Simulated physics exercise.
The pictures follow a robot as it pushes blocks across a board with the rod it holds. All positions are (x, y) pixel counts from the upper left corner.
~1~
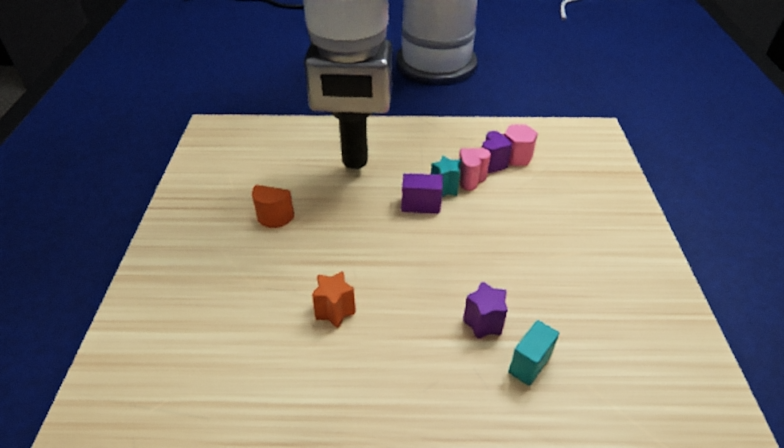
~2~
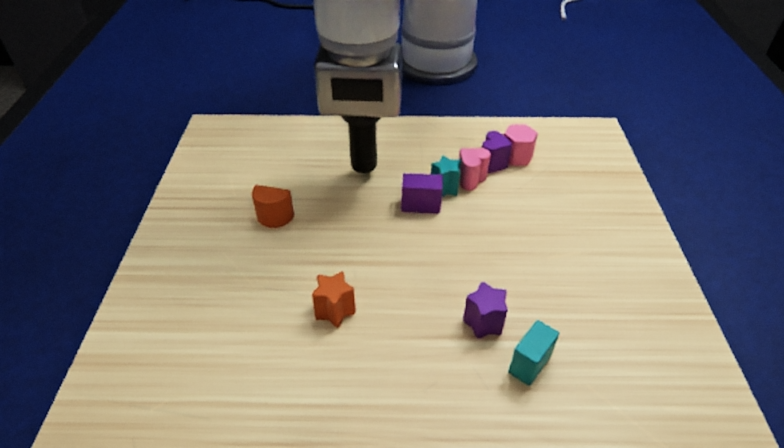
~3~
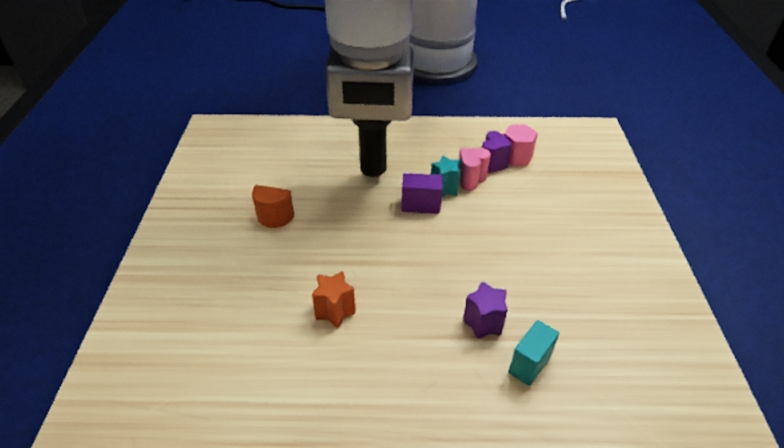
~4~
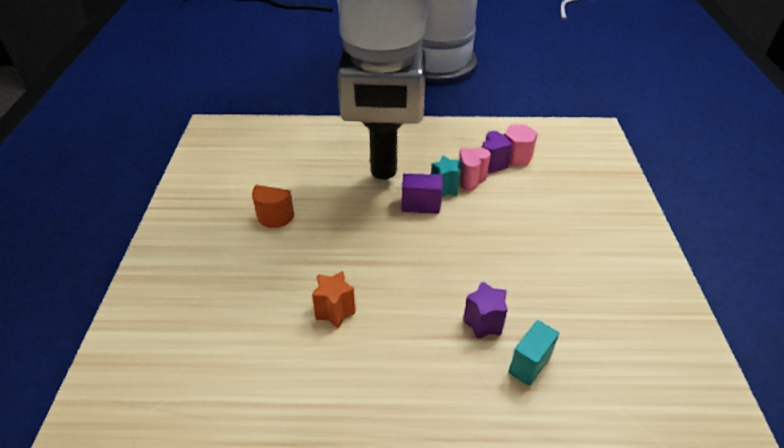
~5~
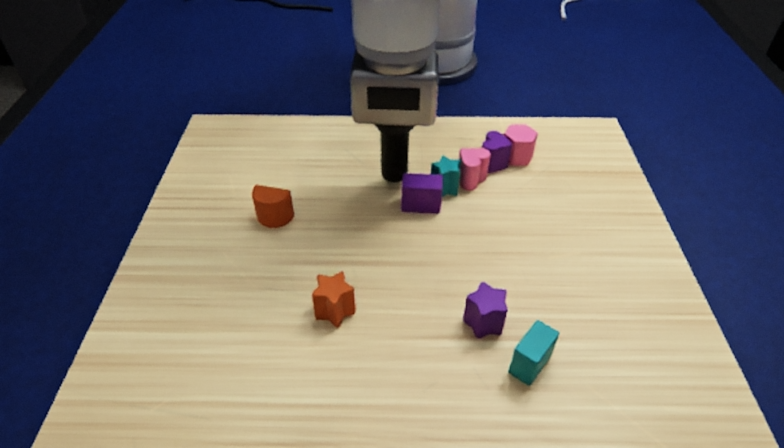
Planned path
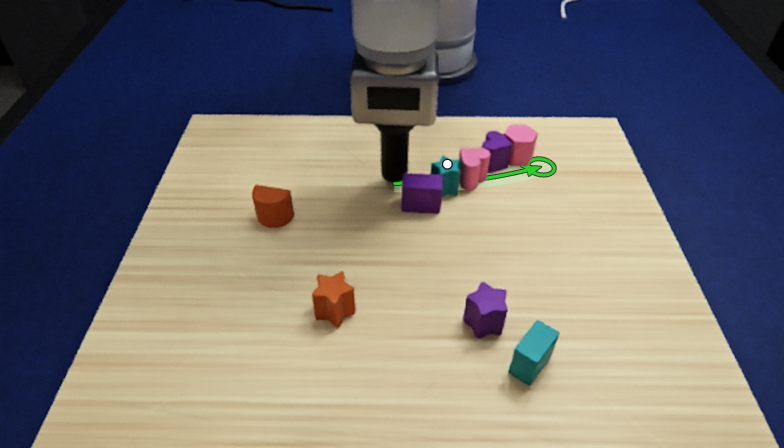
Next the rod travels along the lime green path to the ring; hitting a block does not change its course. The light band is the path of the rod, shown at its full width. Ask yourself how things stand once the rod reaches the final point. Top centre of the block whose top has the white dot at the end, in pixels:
The centre of its top face lies at (474, 172).
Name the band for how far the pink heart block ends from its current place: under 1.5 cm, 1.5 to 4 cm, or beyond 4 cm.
It shifts by more than 4 cm.
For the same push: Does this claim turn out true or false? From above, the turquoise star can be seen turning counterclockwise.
That claim is false.
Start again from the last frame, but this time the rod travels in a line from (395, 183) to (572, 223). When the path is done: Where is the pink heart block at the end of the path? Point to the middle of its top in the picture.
Expect it around (494, 158).
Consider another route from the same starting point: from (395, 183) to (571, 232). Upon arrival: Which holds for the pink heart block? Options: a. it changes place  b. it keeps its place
That would be a.
Drawn move, from (395, 183) through (471, 180) to (541, 167); the dot is on the turquoise star.
The first path, step by step. One third of the way, rod at (448, 173); turquoise star at (465, 171), turned 15° clockwise; pink heart block at (482, 158), turned 30° anticlockwise.
Two thirds of the way, rod at (497, 168); turquoise star at (473, 172), turned 50° clockwise; pink heart block at (526, 160), turned 40° clockwise; purple heart block at (500, 135); pink hexagon at (525, 130).
At the end, rod at (543, 158); turquoise star at (473, 172), turned 50° clockwise; pink heart block at (544, 162), turned 75° clockwise; purple heart block at (500, 135); pink hexagon at (527, 128), turned 10° anticlockwise.
